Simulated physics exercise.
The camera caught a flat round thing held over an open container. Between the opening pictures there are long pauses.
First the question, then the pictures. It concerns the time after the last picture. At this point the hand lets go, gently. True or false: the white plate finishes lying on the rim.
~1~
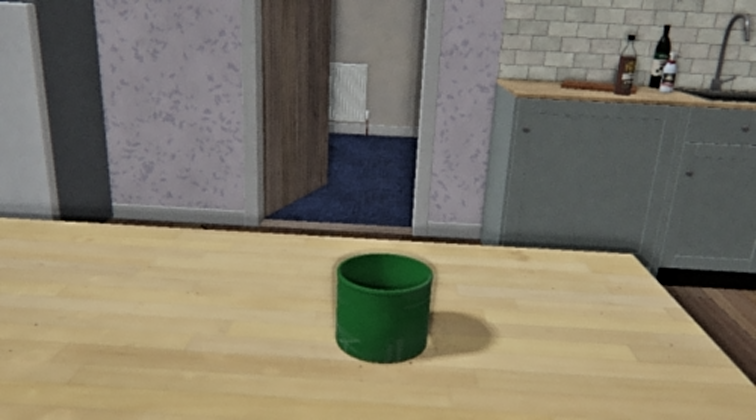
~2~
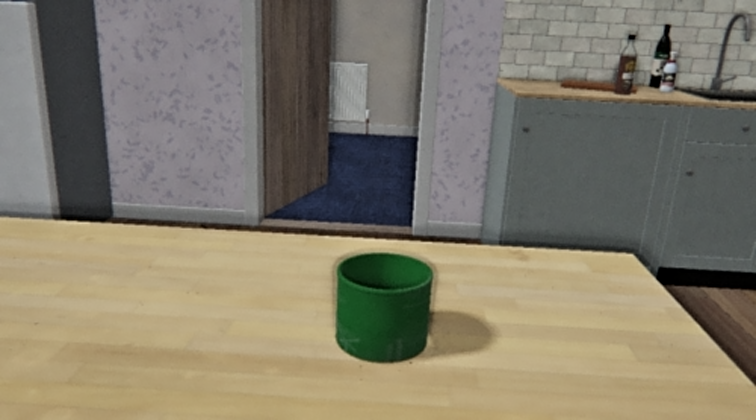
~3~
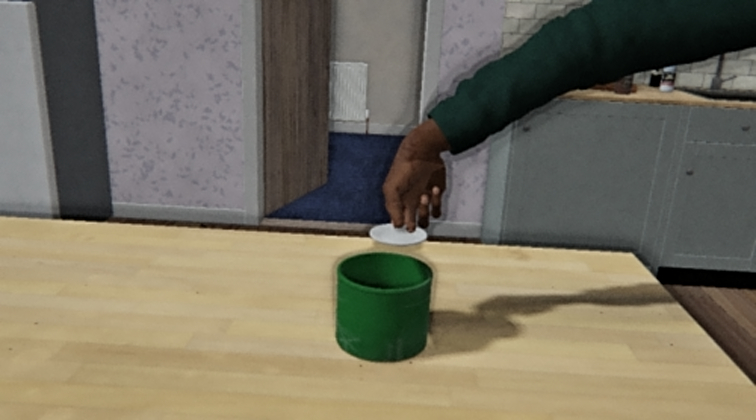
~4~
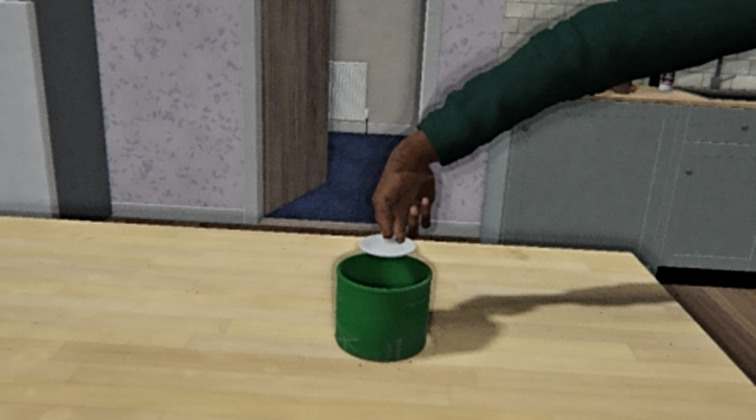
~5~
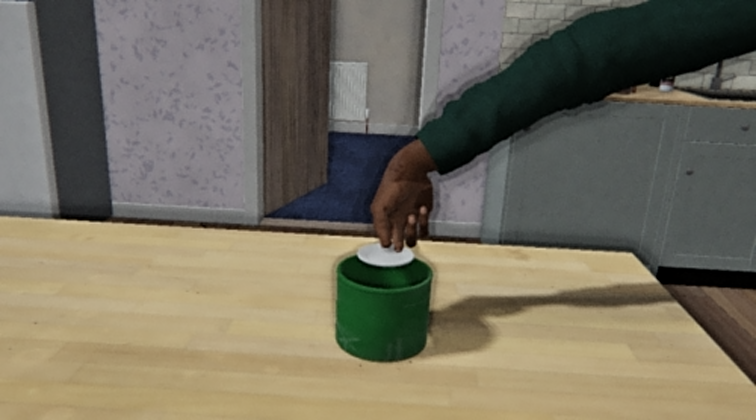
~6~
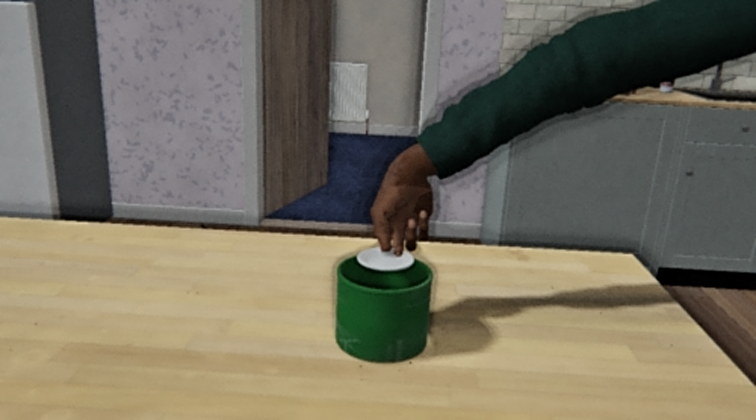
False.
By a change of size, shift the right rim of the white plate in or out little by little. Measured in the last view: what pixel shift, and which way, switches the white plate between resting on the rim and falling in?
Rightward, near 16 pixels.
Then, 0.14 s on from there, white plate displaced about its own width near (384, 293).
Then, 0.22 s on from there, white plate at the bottom near (382, 327).
In the end, the white plate drops inside, near (382, 333).
